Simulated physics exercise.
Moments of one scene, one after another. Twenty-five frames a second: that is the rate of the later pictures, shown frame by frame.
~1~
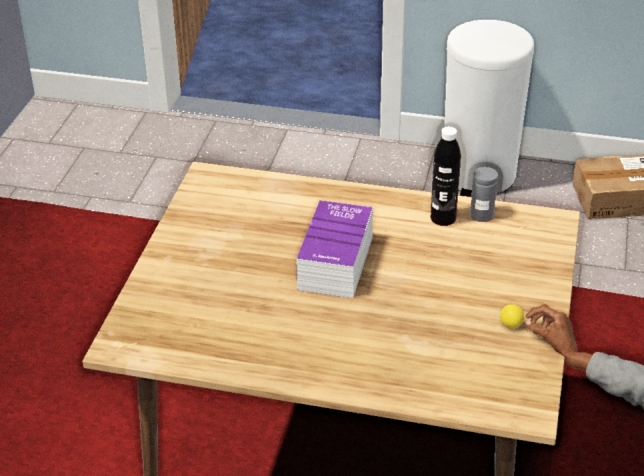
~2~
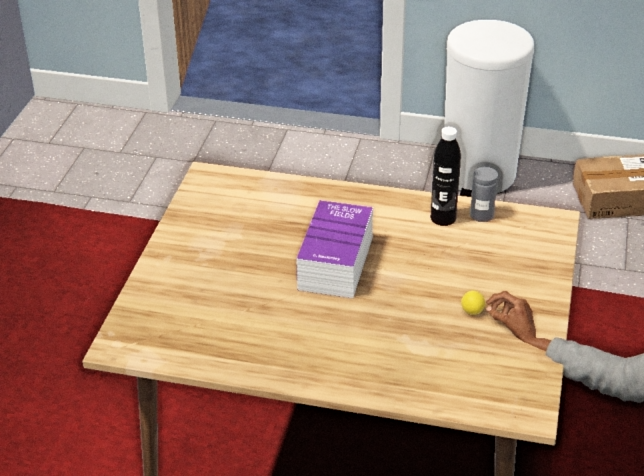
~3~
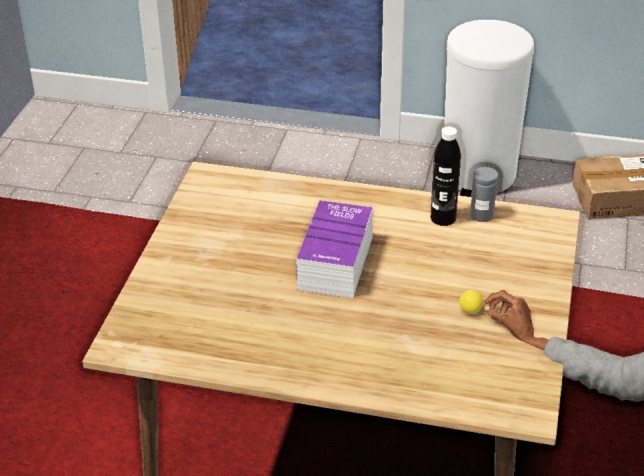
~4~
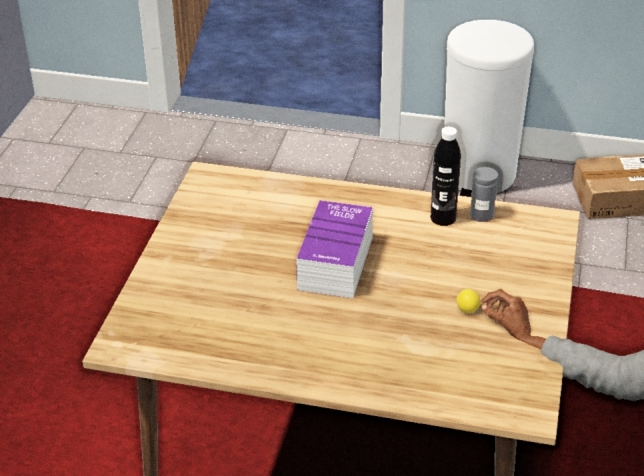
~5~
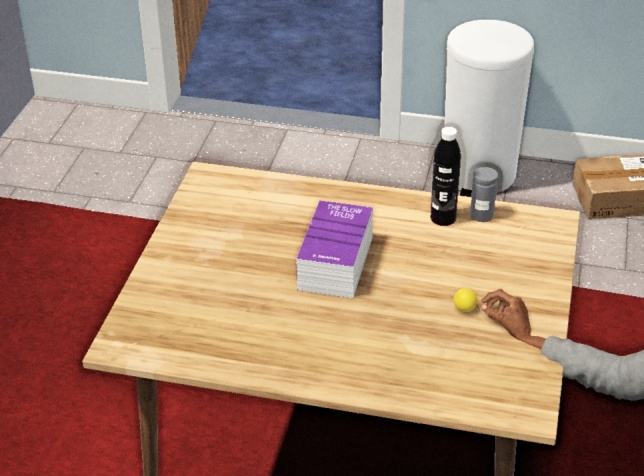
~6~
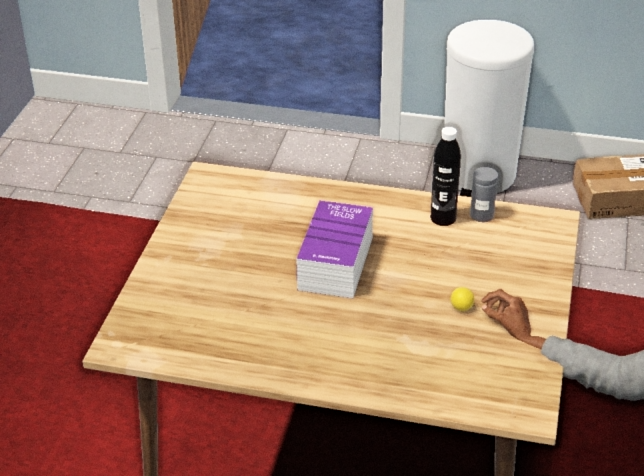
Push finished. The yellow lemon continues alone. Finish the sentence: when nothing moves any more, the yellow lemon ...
... is still on the table.
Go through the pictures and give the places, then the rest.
Under the hand; yellow lemon (512, 316), in the first frame.
Under the hand; yellow lemon (473, 303), in the second frame.
Under the hand; yellow lemon (472, 302), in the third frame.
Yellow lemon (469, 301), in the fourth frame.
Yellow lemon (465, 300), in the fifth frame.
Yellow lemon (463, 299) rolled a little, in the sixth frame.
Then, 0.30 s after the last picture, yellow lemon rolled about its own width near (443, 292).
Then, 0.70 s after the last picture, yellow lemon rolled well along near (425, 286).
At rest, moved from the start, yellow lemon. Seen from the same camera at the end, yellow lemon near (414, 282).
